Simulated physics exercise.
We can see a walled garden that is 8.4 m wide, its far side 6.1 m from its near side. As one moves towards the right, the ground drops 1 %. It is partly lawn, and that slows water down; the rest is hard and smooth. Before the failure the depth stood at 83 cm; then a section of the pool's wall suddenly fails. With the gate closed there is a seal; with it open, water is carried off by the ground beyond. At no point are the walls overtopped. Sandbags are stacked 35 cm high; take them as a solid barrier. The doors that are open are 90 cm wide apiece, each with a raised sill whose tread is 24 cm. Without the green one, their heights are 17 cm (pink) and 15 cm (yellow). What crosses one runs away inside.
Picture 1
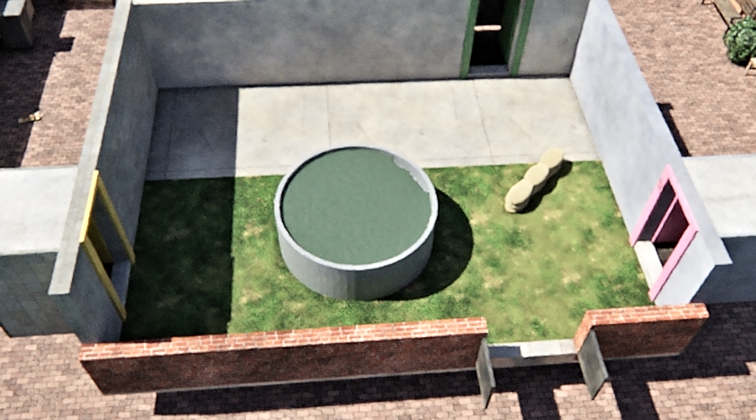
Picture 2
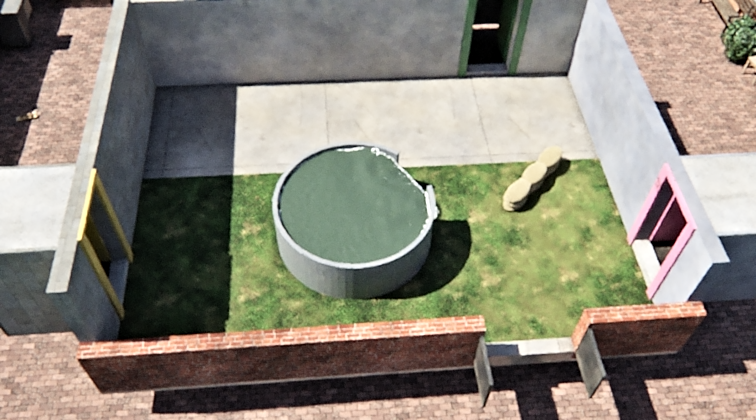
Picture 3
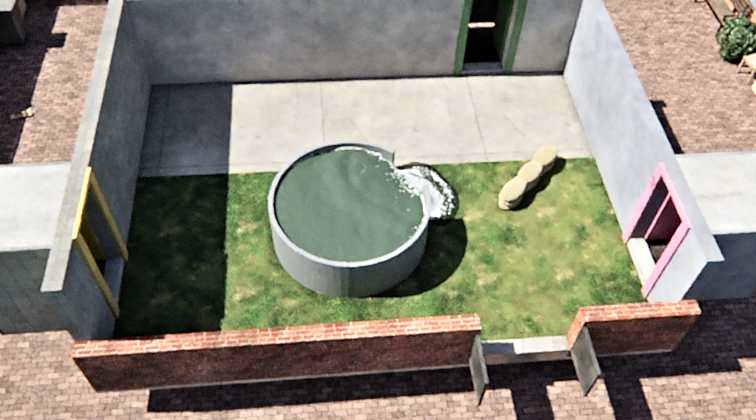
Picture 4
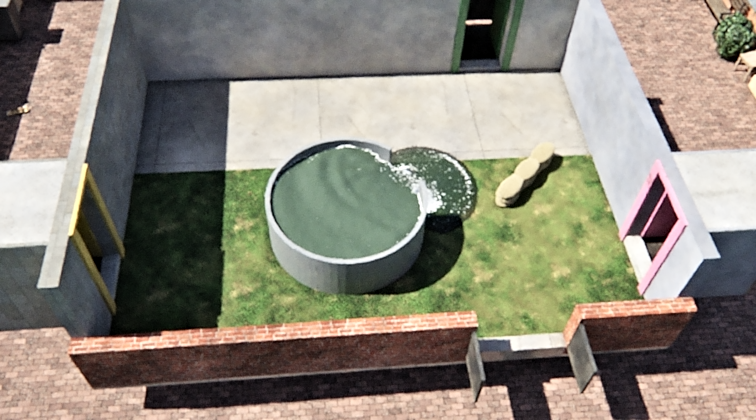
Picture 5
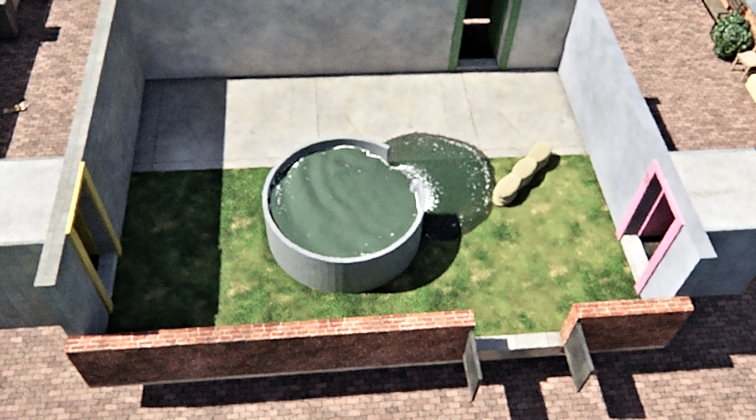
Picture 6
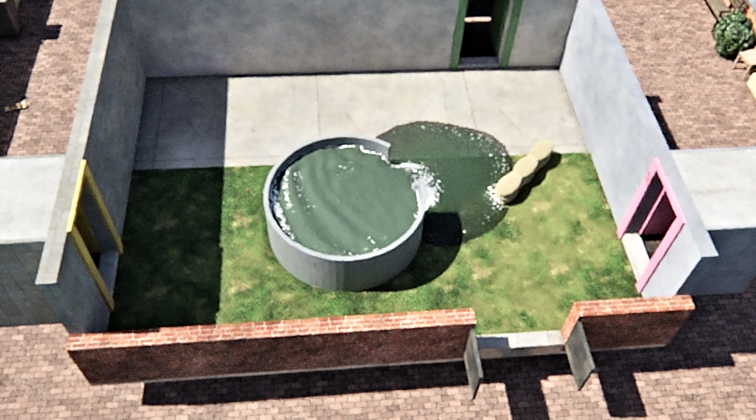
Dark green water sits still in a round grey pool inside a walled yard, then breaks through the rim at its upper right side. It pours out in a white, foaming rush and fans across the grass and pale paving, spreading right until it reaches the stacked sandbags as the pool's surface ripples.
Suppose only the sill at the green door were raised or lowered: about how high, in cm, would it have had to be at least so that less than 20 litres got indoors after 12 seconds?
It would have had to be about 22 cm high.
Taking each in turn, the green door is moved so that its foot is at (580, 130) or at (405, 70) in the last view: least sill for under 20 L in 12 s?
Roughly 19 cm for the first and 11.5 cm for the second.
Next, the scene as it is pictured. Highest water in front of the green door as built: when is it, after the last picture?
The depth peaks at about 2.6 seconds.
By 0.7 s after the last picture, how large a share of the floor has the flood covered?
I'd say near 25 percent.
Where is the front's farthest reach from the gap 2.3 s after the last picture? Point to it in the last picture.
Around (555, 70).
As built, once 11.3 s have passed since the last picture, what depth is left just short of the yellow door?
The depth there is around 0.5 cm.
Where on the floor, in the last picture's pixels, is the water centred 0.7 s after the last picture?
The water is centred around (380, 207) in the last picture's pixels.
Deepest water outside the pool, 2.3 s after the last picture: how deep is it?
Roughly 36 cm.
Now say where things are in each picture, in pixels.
The pool at (356, 205) is whole and still, 83 cm deep; the green door at (495, 37) is dry, in the first frame.
The gap is at (413, 192), the front 0.3 m out at a hidden place; the back of the pool holds 83 cm, in the second frame.
Water pours out at (409, 191) and has run 0.8 m, to (432, 171); about 12 cm deep outside, 83 cm at the back, in the third frame.
Water pours out at (406, 189) and has run 1.3 m, to (462, 166); about 10 cm deep outside, 83 cm at the back, in the fourth frame.
Water pours out at (403, 187) and has run 1.8 m, to (479, 153); about 8 cm deep outside, 81 cm at the back, in the fifth frame.
The gap is at (404, 185), the front 2.2 m out at (497, 143); the back of the pool holds 75 cm; the green door at (486, 29), 3.8 m from the gap, is still 1.9 m from the nearest water, in the sixth frame.
Then, 0.7 s after the last picture water covers 25 % of the floor, deepest (45 cm) near (409, 191); it has not reached the green door.
Then, 2.3 s after the last picture water covers 40 % of the floor, deepest (36 cm) near (509, 90); 24 cm at the green door, 73 litres in over its 8 cm sill.
Then, 11.3 s after the last picture water covers 90 % of the floor, deepest (12 cm) near (568, 107); 10 cm at the green door, 401 litres in over its 8 cm sill.
At the green door as built, the water peaked near 25 cm, 2.5 s after the last picture.
Run again over the same 12 s with other heights there, 42 litres in over 19 cm, 6 litres over 25.5 cm. The limit of 20 litres is kept from about 22 cm up.
